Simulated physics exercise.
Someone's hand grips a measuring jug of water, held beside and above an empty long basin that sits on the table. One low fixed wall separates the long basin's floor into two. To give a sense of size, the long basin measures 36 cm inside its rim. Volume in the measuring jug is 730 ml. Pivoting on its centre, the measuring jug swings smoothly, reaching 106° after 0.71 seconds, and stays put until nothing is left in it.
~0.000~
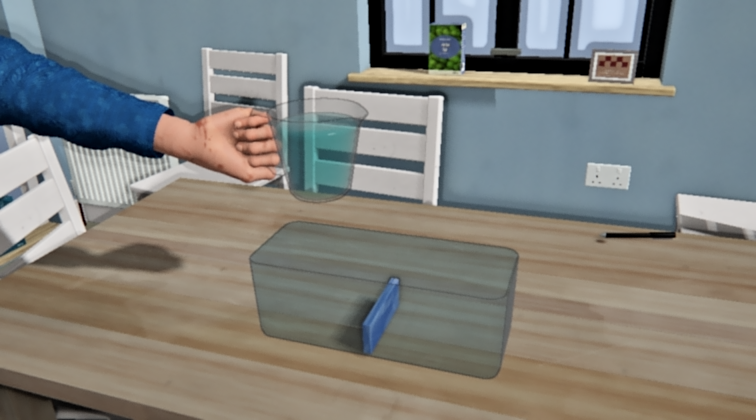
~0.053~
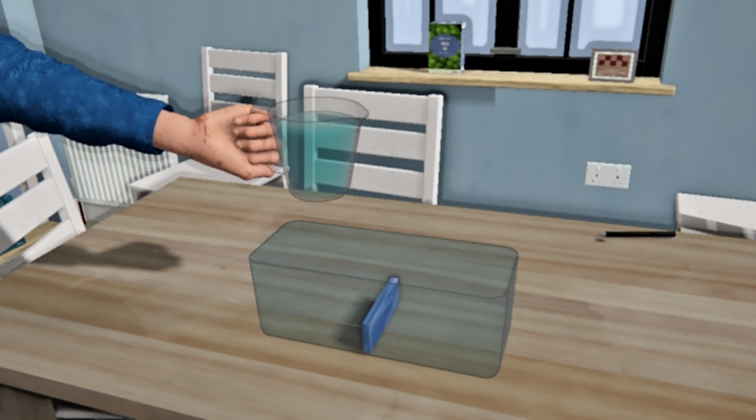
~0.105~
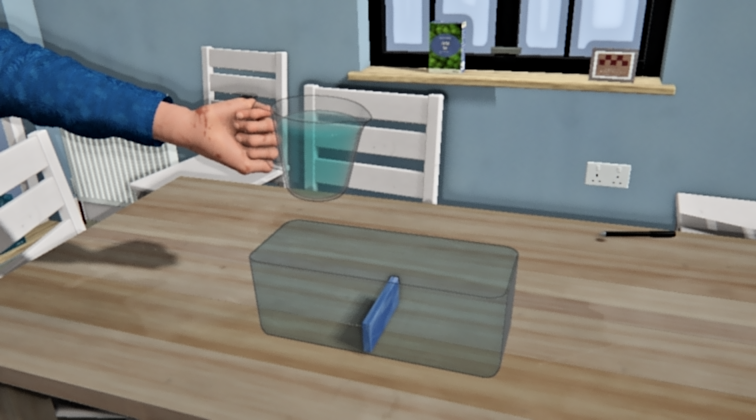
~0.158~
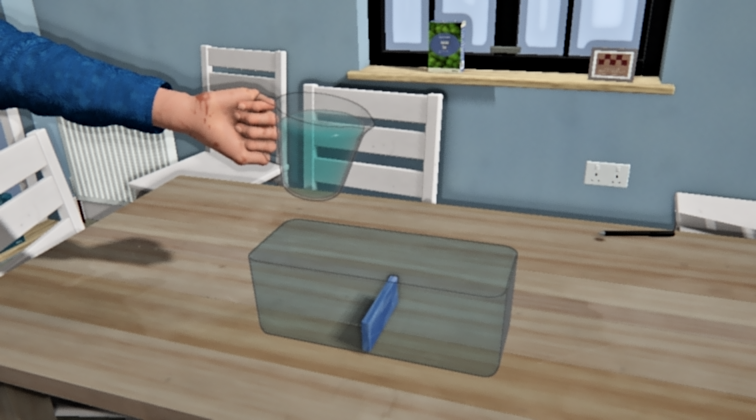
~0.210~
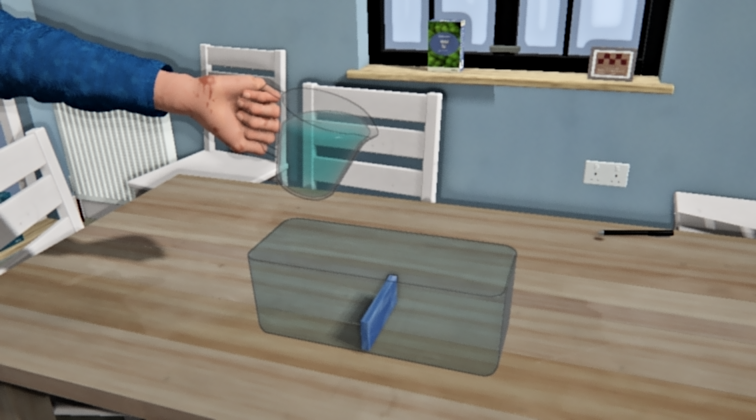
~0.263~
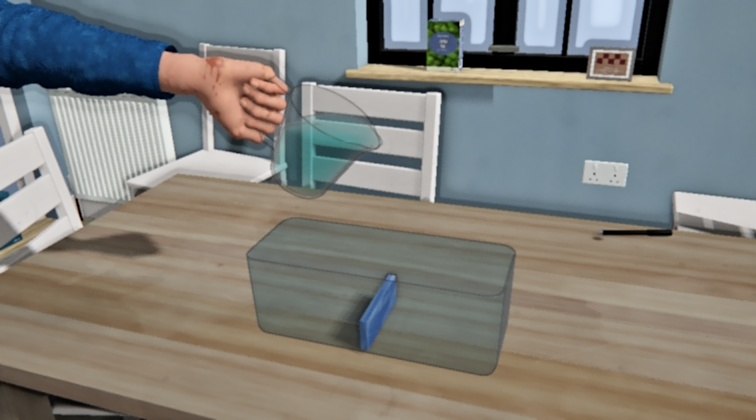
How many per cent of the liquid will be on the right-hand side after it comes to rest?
Some 95 per cent will be on the right-hand side.
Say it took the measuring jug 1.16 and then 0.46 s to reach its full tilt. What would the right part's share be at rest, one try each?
Result: 95 per cent, then 90 per cent.
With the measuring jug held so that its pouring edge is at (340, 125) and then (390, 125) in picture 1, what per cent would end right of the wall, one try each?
First 55, then 95 per cent.
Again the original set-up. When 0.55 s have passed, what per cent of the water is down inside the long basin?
Estimate - around 26 in a hundred parts.
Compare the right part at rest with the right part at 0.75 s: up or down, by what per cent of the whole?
Looks like it went upward, around 14 per cent.
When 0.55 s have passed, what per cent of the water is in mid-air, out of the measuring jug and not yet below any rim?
Close to 30 in a hundred.
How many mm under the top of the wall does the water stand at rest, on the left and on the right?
Left roughly 48 mm; right roughly 18 mm.
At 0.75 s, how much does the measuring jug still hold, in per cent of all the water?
About 6 percent.
Then, 0.55 s in, the tilt is 93° and 46 per cent is still to pour, 0 is left of the wall and 25 right of it.
Then, 0.75 s in, the tilt is 106° and 6 per cent is still to pour, 2 is left of the wall and 81 right of it.
Then, 0.97 s in, the tilt is 106° and 0 per cent is still to pour, 4 is left of the wall and 94 right of it.
Then, 1.21 s in, the tilt is 106° and 0 per cent is still to pour, 4 is left of the wall and 95 right of it.
Finally, 4 per cent lies left of the wall, 95 right of it and 1 outside.
